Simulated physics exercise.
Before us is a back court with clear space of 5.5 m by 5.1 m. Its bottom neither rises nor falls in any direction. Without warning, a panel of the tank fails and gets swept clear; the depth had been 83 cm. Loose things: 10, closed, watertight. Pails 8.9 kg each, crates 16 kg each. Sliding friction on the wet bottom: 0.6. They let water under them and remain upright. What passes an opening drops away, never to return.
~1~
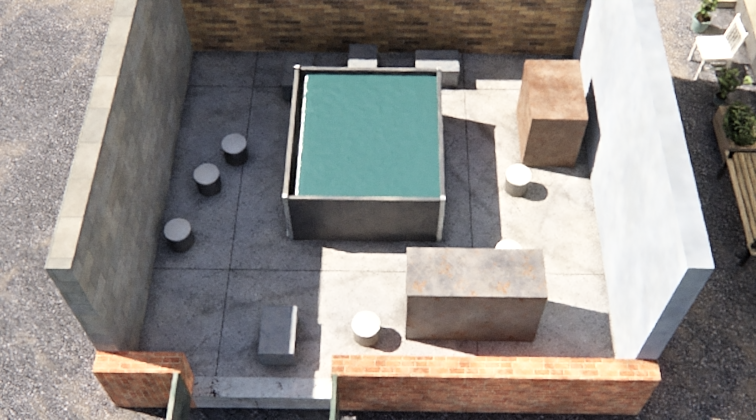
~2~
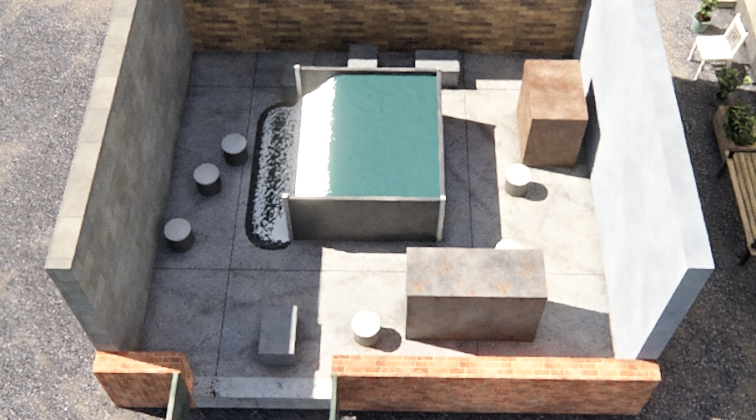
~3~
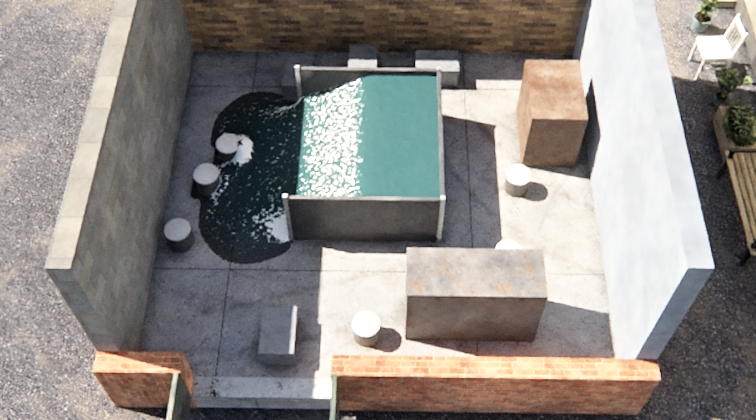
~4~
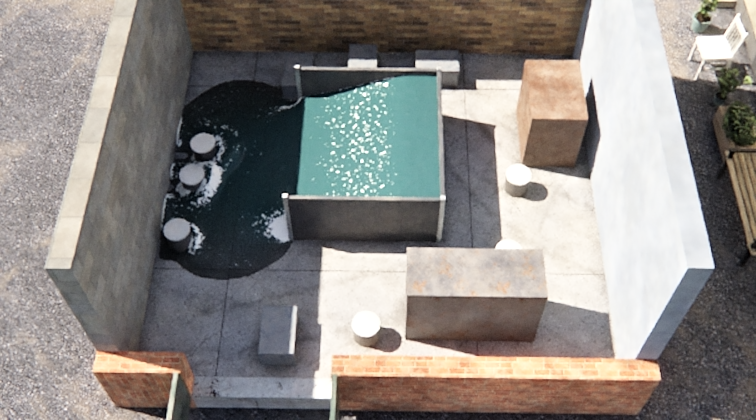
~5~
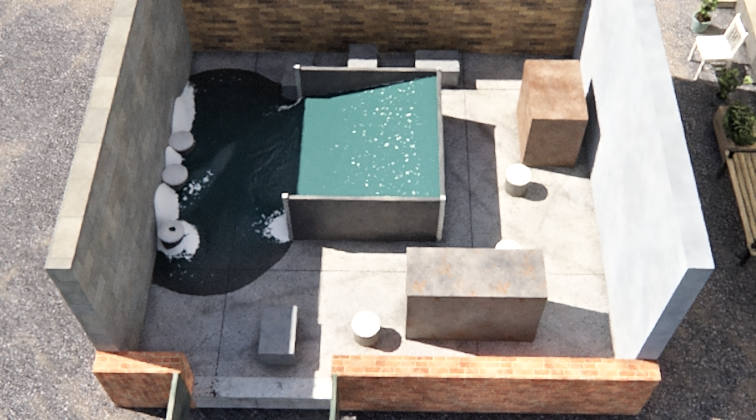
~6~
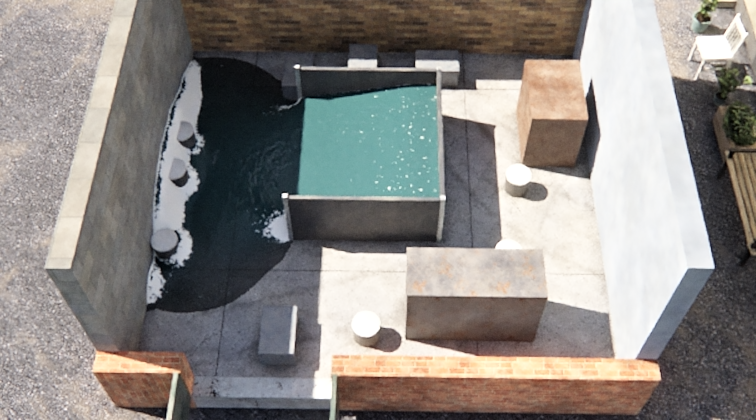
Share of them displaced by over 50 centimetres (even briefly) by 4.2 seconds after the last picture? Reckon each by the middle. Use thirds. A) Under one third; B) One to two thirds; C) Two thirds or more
Two thirds or more.
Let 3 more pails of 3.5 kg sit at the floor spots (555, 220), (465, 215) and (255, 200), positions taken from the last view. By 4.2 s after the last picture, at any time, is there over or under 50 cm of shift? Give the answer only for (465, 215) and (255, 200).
Taking them in order: Below the mark and above the mark.
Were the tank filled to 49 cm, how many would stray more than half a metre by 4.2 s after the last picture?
Then the count would be 7.
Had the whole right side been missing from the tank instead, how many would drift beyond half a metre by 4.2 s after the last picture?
Result: 8.
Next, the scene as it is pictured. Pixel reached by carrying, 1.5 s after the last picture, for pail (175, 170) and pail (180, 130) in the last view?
Estimated pixels: (208, 313) and (258, 49).
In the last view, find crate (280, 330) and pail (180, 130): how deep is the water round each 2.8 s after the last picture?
I'd estimate 4 cm for the first and 11 cm for the second.
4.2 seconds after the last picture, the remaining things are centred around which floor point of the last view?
Averaged position, last view: Near pixel (492, 163).
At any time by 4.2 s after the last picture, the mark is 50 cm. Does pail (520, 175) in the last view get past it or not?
Verdict: Not exceeding.
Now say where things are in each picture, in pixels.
A pail at (234, 143), on the bottom; a pail at (206, 173), on the bottom; 3.7 m2 under water; 0 of 10 have shifted, in the first frame.
A pail at (234, 143), on the bottom; a pail at (206, 173) rests on the ground; water covers 5.0 m2; 0 of 10 have shifted, in the second frame.
A pail at (228, 143), on the bottom, 8 cm from its start; a pail at (206, 173), on the bottom; 6.4 m2 under water; 1 of 10 have shifted, in the third frame.
A pail at (202, 143) rests on the ground, 41 cm from its start; a pail at (192, 174) rests on the ground, 19 cm from its start; 8.2 m2 under water; 2 of 10 have shifted, in the fourth frame.
A pail at (181, 140), afloat, 69 cm from its start; a pail at (175, 174) floats, 39 cm from its start; water covers 9.2 m2; 3 of 10 have shifted, in the fifth frame.
A pail at (181, 130), afloat, 67 cm from its start; a pail at (173, 168), afloat, 38 cm from its start; 9.7 m2 under water; 3 of 10 have shifted, in the sixth frame.
Then, 0.4 s after the last picture 1 of 10 are over 50 cm from their spots; 2 afloat.
Then, 1.5 s after the last picture 5 of 10 are over 50 cm from their spots; 3 afloat.
Then, 2.8 s after the last picture 7 of 10 are over 50 cm from their spots; 2 afloat.
Then, 4.2 s after the last picture 8 of 10 are over 50 cm from their spots, and 8 have been at some point; 4 afloat.
